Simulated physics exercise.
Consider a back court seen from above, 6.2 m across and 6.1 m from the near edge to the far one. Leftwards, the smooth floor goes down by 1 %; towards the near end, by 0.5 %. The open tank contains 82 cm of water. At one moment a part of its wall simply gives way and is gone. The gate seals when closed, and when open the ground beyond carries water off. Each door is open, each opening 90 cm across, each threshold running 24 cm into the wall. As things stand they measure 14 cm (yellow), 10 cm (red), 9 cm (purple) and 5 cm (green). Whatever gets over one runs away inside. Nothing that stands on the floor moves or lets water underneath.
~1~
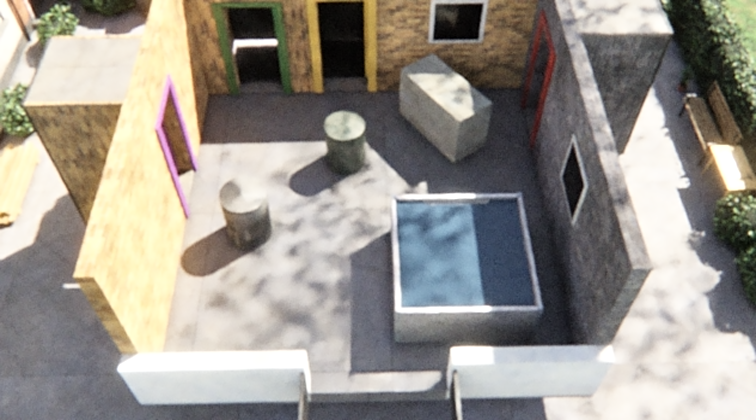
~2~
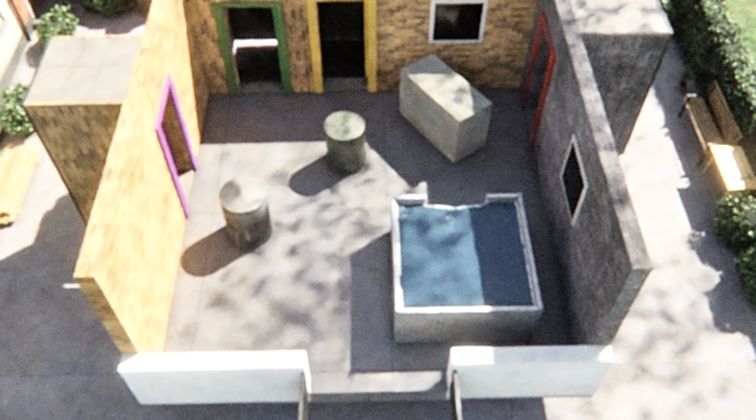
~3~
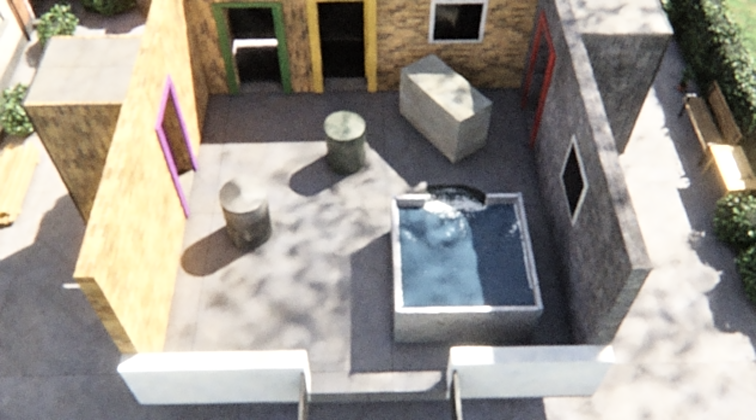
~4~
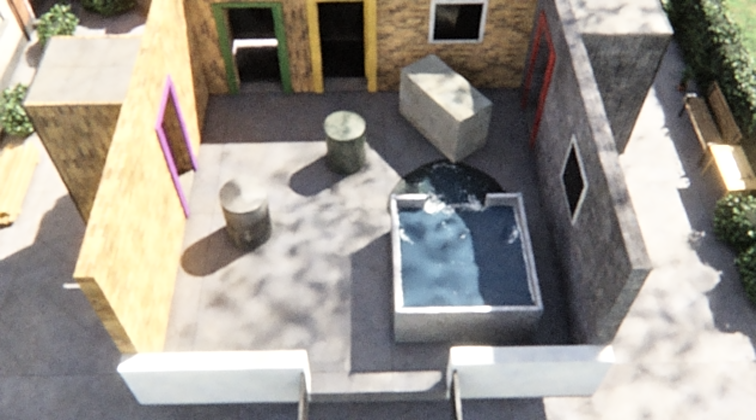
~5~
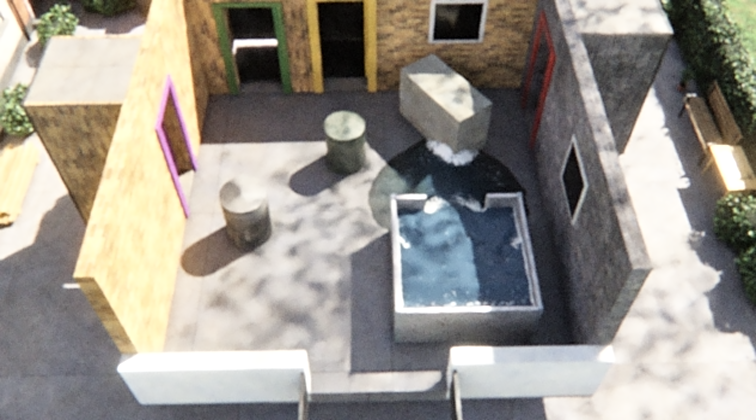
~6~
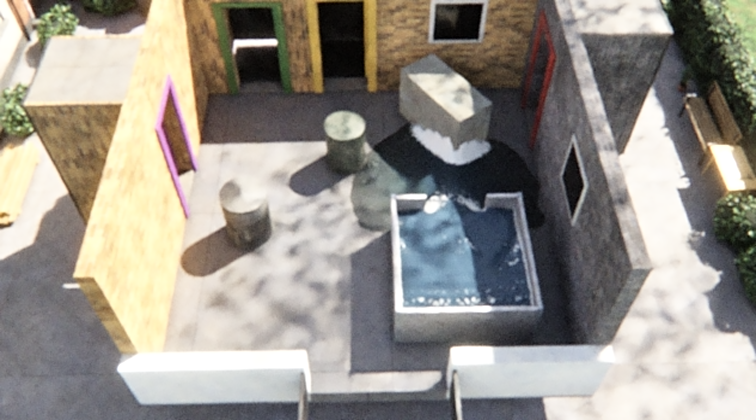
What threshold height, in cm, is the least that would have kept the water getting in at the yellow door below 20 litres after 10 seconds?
The least height is about 30 cm.
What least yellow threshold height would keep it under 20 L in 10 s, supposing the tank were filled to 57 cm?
Step height: Approx. 19 cm.
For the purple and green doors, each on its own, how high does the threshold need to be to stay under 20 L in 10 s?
About 6.5 cm at purple and about 12.0 cm at green.
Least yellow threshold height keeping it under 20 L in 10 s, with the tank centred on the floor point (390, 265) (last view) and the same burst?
New minimum height: Approx. 32 cm.
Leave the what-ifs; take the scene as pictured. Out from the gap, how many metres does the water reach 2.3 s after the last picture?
About 5.6 metres out.
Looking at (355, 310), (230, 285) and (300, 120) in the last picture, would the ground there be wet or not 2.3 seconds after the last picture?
First bone-dry, second bone-dry, third wet through.
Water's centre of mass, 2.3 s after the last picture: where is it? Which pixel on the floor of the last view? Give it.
(424, 208) or so.
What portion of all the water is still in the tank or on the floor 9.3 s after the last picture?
Around 80 per cent of the water.
Then, 0.7 s after the last picture water covers 25 % of the floor, deepest (48 cm) near (450, 225); 23 cm at the yellow door, 4 litres in over its 14 cm threshold.
Then, 2.3 s after the last picture water covers 50 % of the floor, deepest (31 cm) near (208, 99); 26 cm at the yellow door, 156 litres in over its 14 cm threshold.
Then, 9.3 s after the last picture water covers 95 % of the floor, deepest (16 cm) near (159, 369); 8 cm at the yellow door, 204 litres in over its 14 cm threshold.
At the yellow door as built, the water peaked near 32 cm, 1.5 s after the last picture.
With a threshold of 27.5 cm, 33 litres would have come in within the 10 s; with 38 cm, 1 litre. So under 20 litres takes about 30 cm.
